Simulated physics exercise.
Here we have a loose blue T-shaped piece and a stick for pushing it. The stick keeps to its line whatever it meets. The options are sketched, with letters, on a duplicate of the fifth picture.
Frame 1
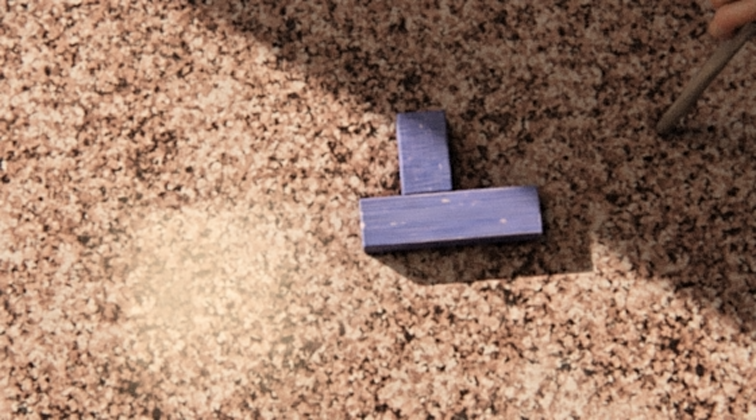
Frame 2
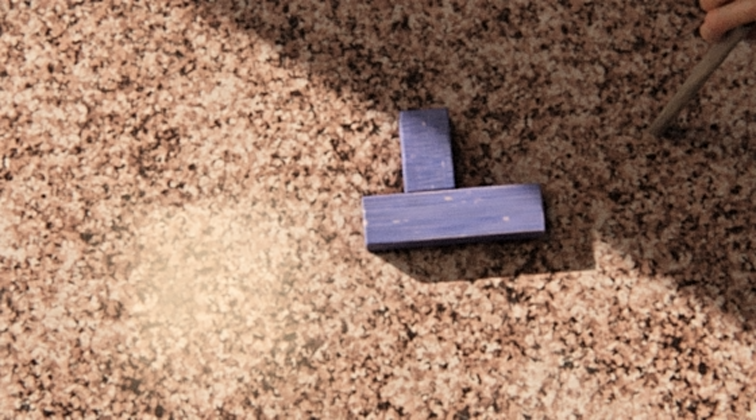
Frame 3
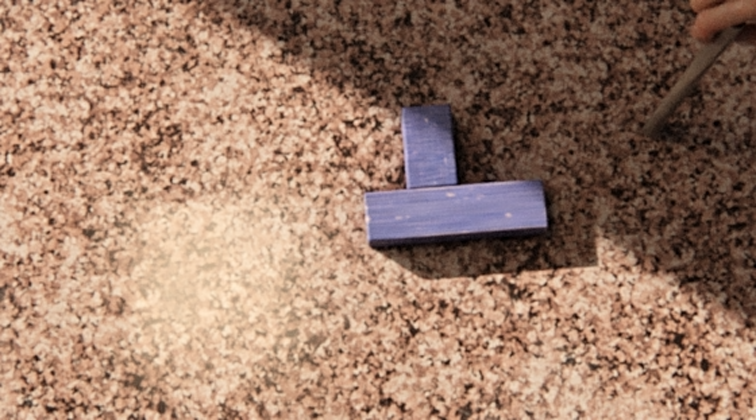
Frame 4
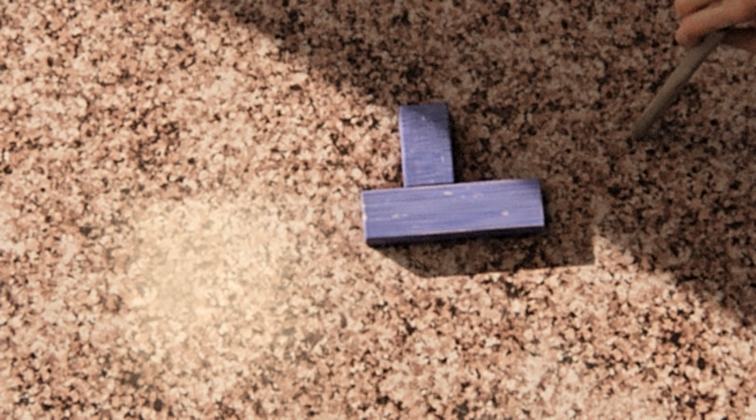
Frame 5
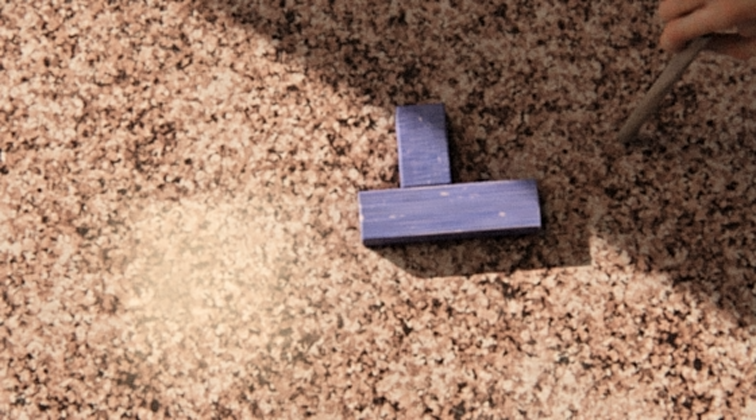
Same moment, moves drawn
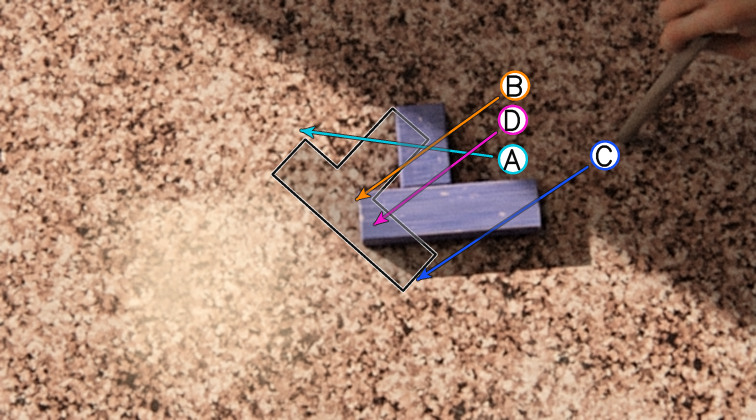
The clip opens on a blue T-shaped piece lying on a speckled surface, partly in shadow, with a hand at the upper right holding a stick. The hand moves slightly leftward, bringing the stick's tip a little closer to the piece, which stays practically still and untouched.
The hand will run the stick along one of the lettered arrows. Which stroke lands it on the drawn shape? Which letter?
Stroke C puts it in the outline.
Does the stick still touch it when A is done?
No.
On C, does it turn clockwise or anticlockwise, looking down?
On that stroke, clockwise.
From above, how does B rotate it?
On that stroke, anticlockwise.
On the marked copy, A from (492, 156) to (301, 131); B from (498, 98) to (357, 200); C from (587, 167) to (418, 279); D from (496, 133) to (375, 224).
Following C. Soon after the start, foot of the stick (527, 207), piece (433, 212).
Later, foot of the stick (465, 249), piece (373, 211).
In the end, foot of the stick (418, 280), piece (350, 205); it fills the outline.
As for the rest, A leaves the piece out of the outline, at (410, 192); B leaves the piece out of the outline, at (410, 232); D leaves the piece out of the outline, at (388, 255).
